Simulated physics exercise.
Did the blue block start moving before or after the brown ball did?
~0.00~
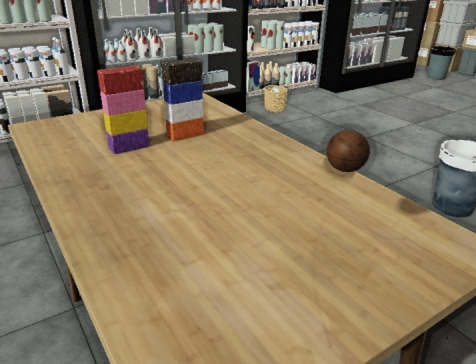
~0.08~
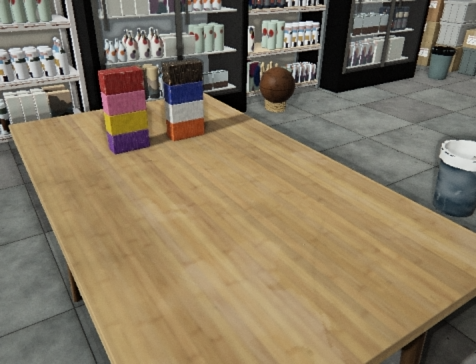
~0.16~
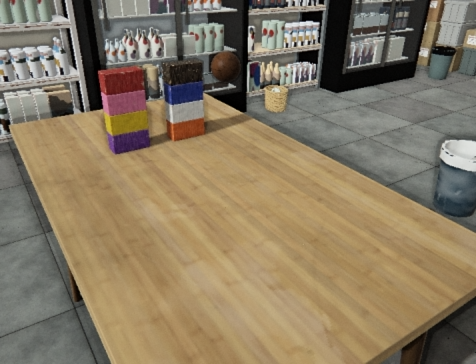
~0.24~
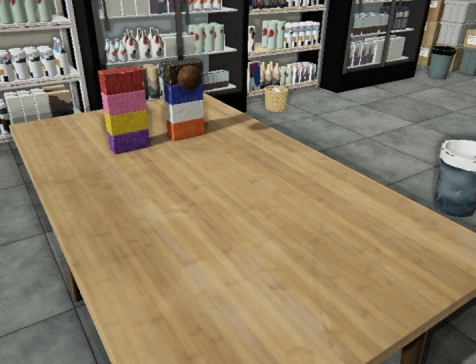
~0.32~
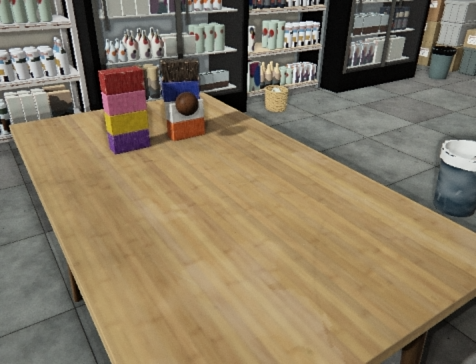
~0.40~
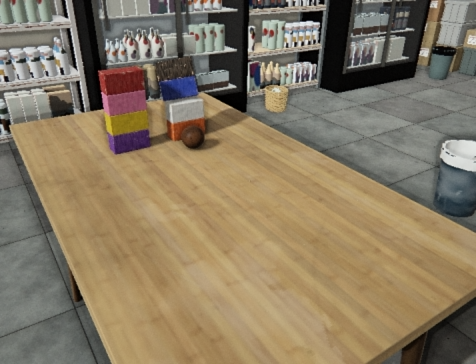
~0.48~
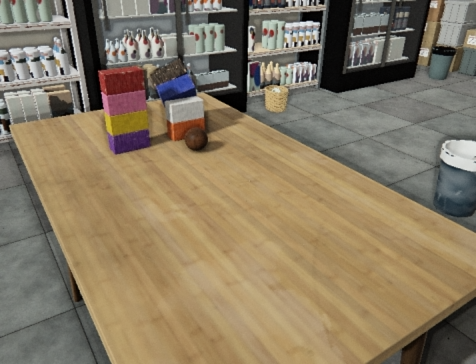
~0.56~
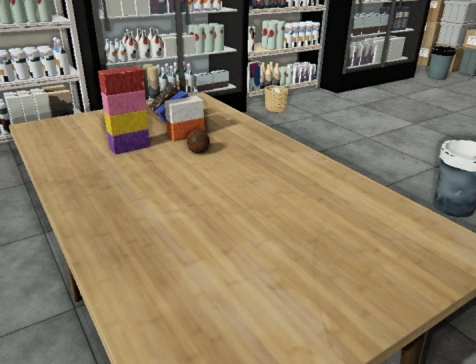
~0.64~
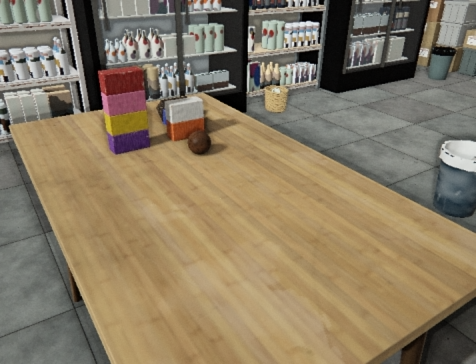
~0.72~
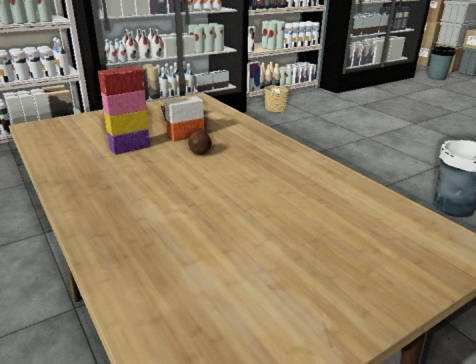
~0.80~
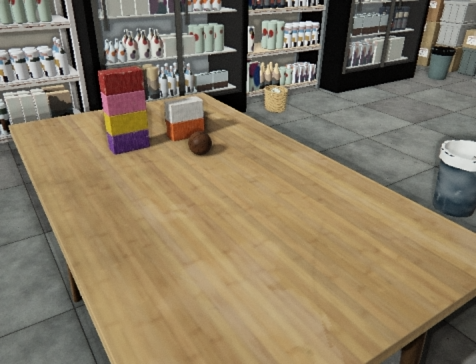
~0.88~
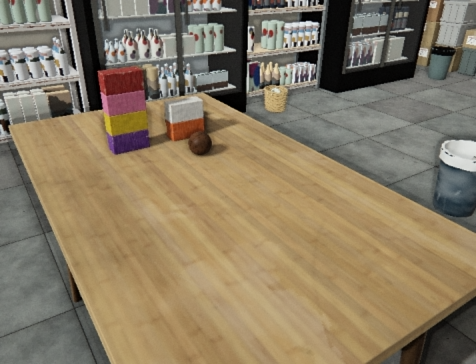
It started moving after the brown ball, which was already flying across the table while the blue block still sat in its stack.
A wooden table held two stacks of coloured blocks as a brown ball flew leftward into the right one and dropped in front. The black and blue blocks toppled off the back out of sight, while the other six stayed stacked.
